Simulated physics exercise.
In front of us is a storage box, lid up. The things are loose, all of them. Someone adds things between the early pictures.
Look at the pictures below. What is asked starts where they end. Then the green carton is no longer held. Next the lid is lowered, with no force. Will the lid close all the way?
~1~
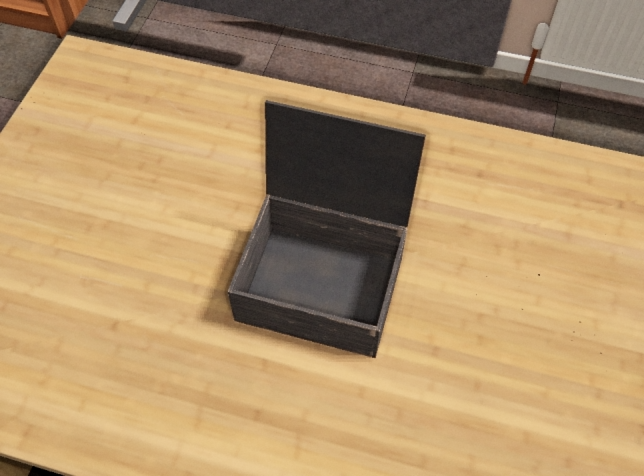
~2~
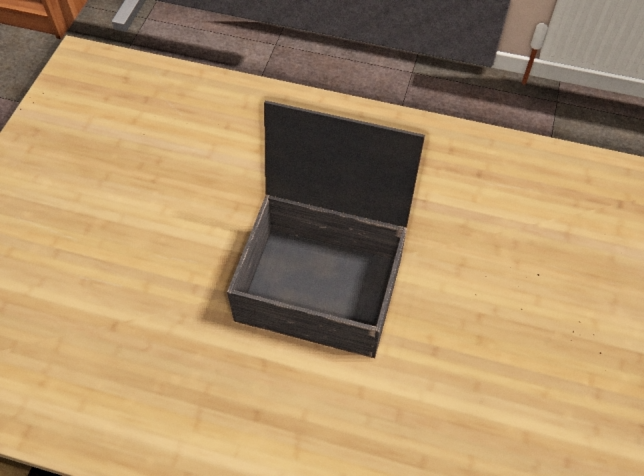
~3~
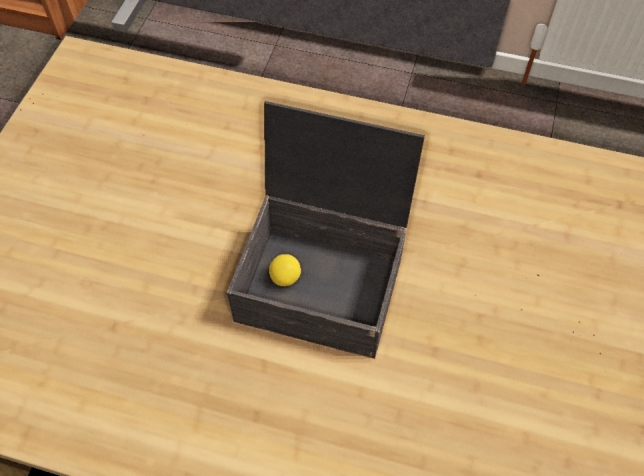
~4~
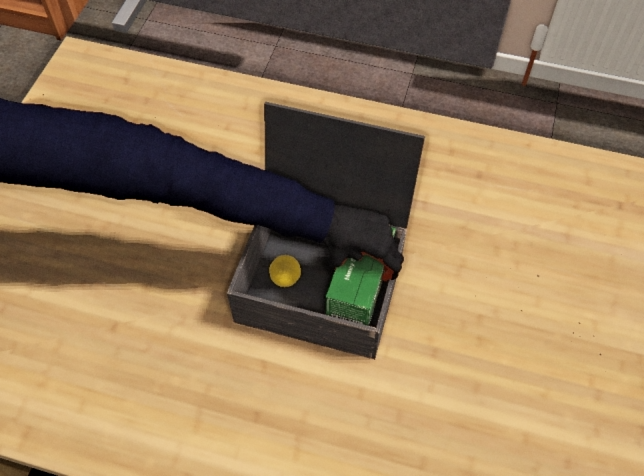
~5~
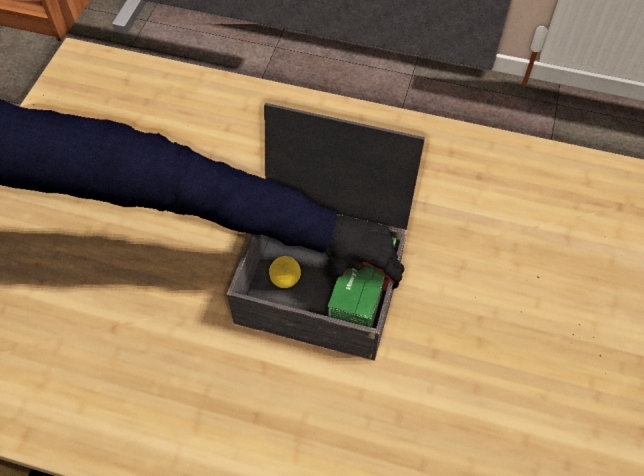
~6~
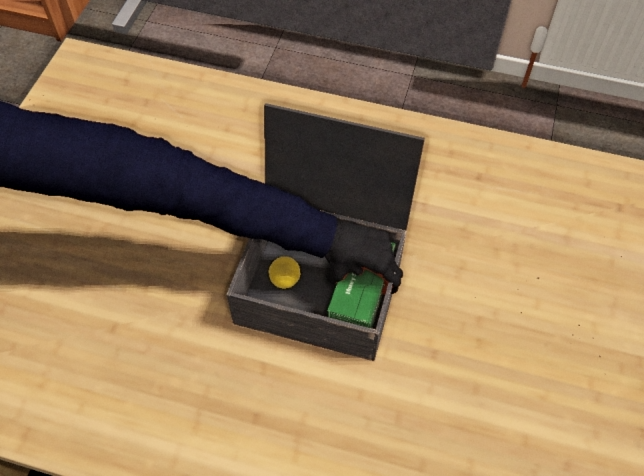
Yes, I expect the box to be lidded.
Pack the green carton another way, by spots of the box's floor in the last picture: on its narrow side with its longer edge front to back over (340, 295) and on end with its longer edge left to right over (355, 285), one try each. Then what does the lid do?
Trial 1: Lid lowered. Trial 2: Lid propped open.
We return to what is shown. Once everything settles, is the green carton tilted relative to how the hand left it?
Looking at the last picture, it is left as set.
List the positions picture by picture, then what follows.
In the first picture, the last thing is not in view yet.
In the second picture, the last thing is not in view yet.
In the third picture, the last thing is not in view yet; yellow lemon (285, 270).
The fourth picture shows coming down; green carton (361, 273); yellow lemon (285, 271).
The fifth picture shows coming down; green carton (362, 283); yellow lemon (285, 272).
The sixth picture shows put in, still held; green carton (361, 287); yellow lemon (285, 273).
Then, 1.20 s on from there, lid starting down.
Then, 1.60 s on from there, lid 57° above the rim.
Then, 1.80 s on from there, lid 32° above the rim.
Then, 2.00 s on from there, lid 2° above the rim.
In the end, lid shut; both unmoved. At the end, from the last picture's camera, green carton near (361, 287).
